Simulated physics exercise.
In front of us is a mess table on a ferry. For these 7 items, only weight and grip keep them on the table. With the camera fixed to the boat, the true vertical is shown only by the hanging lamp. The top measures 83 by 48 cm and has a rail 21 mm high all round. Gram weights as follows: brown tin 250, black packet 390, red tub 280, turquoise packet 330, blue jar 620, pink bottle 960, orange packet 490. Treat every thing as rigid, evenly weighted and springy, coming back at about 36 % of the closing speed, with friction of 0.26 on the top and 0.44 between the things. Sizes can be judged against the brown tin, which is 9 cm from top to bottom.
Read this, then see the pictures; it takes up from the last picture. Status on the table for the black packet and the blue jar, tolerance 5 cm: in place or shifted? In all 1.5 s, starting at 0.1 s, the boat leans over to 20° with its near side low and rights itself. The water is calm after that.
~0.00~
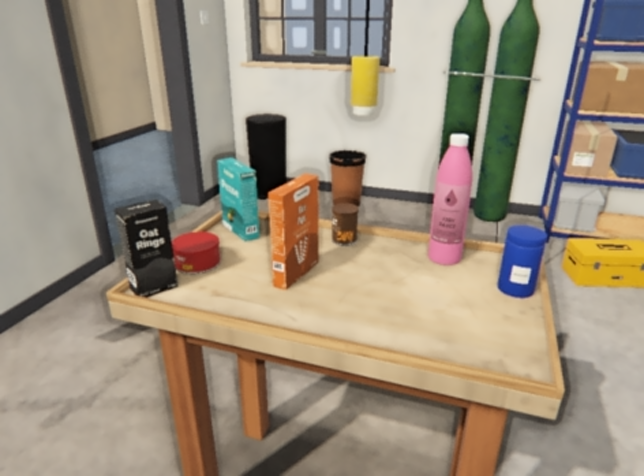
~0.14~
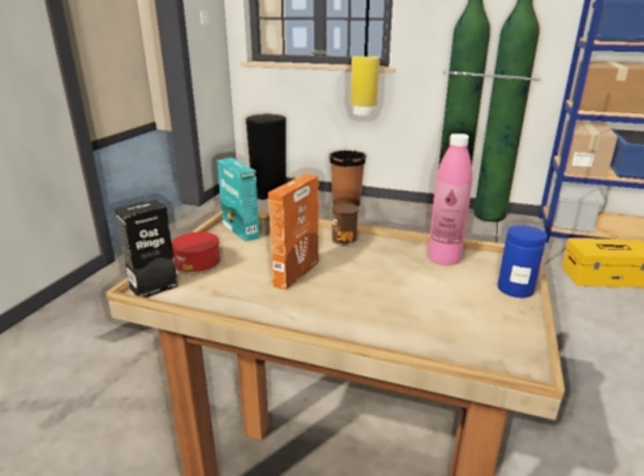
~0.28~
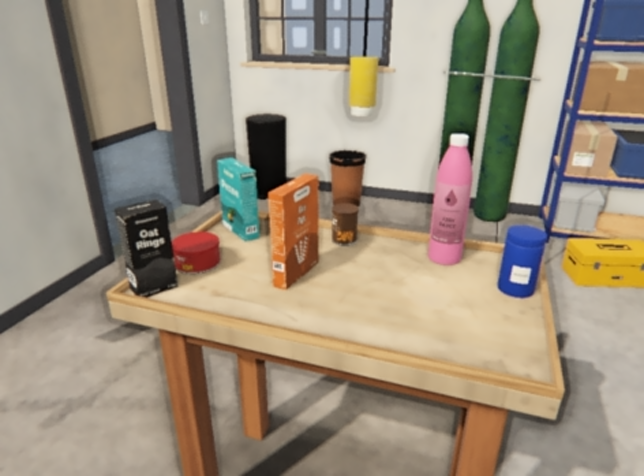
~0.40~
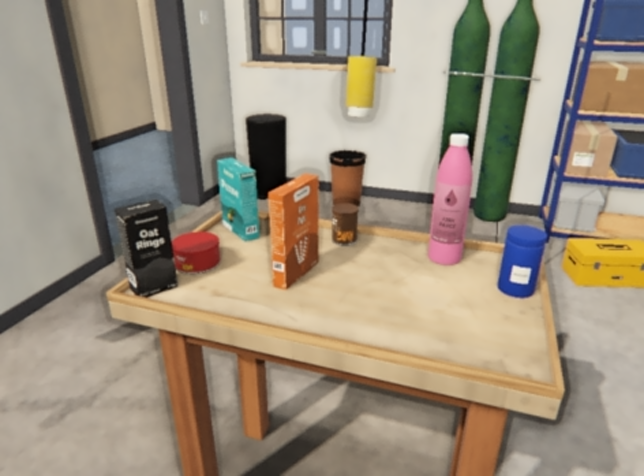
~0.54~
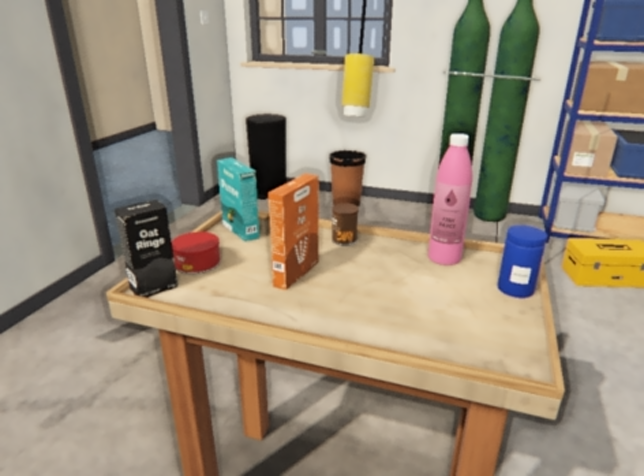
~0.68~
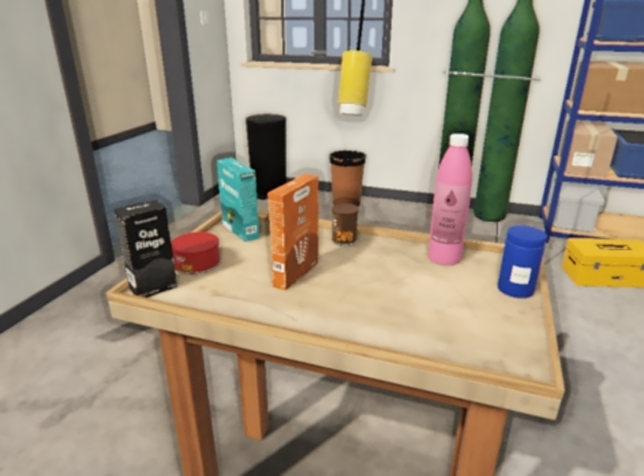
Status: Black packet in place; blue jar shifted.
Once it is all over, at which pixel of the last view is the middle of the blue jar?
It winds up close to (524, 300).
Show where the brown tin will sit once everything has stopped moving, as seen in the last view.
I'd put it at around (329, 246).
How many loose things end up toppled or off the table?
I count 1.
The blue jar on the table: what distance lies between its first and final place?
It ends about 15 centimetres from where it started.
After 0.98 s, boat heeled 19°, near side down; blue jar moved 5 cm near (522, 272); turquoise packet moved 5 cm; orange packet moved 5 cm.
After 1.28 s, boat heeled 8°, near side down; blue jar moved 14 cm near (523, 295); turquoise packet 23° off its base; orange packet moved 14 cm.
After 1.78 s, boat level; turquoise packet now off the table; blue jar moved 15 cm near (524, 300); orange packet moved 14 cm.
In the end (2.1 s), off the table, turquoise packet; not toppled but over 5 cm from the start, brown tin, blue jar, pink bottle and orange packet; the other 2 under 5 cm from the start. At the end, from the last picture's camera, black packet near (142, 251), blue jar near (524, 300).
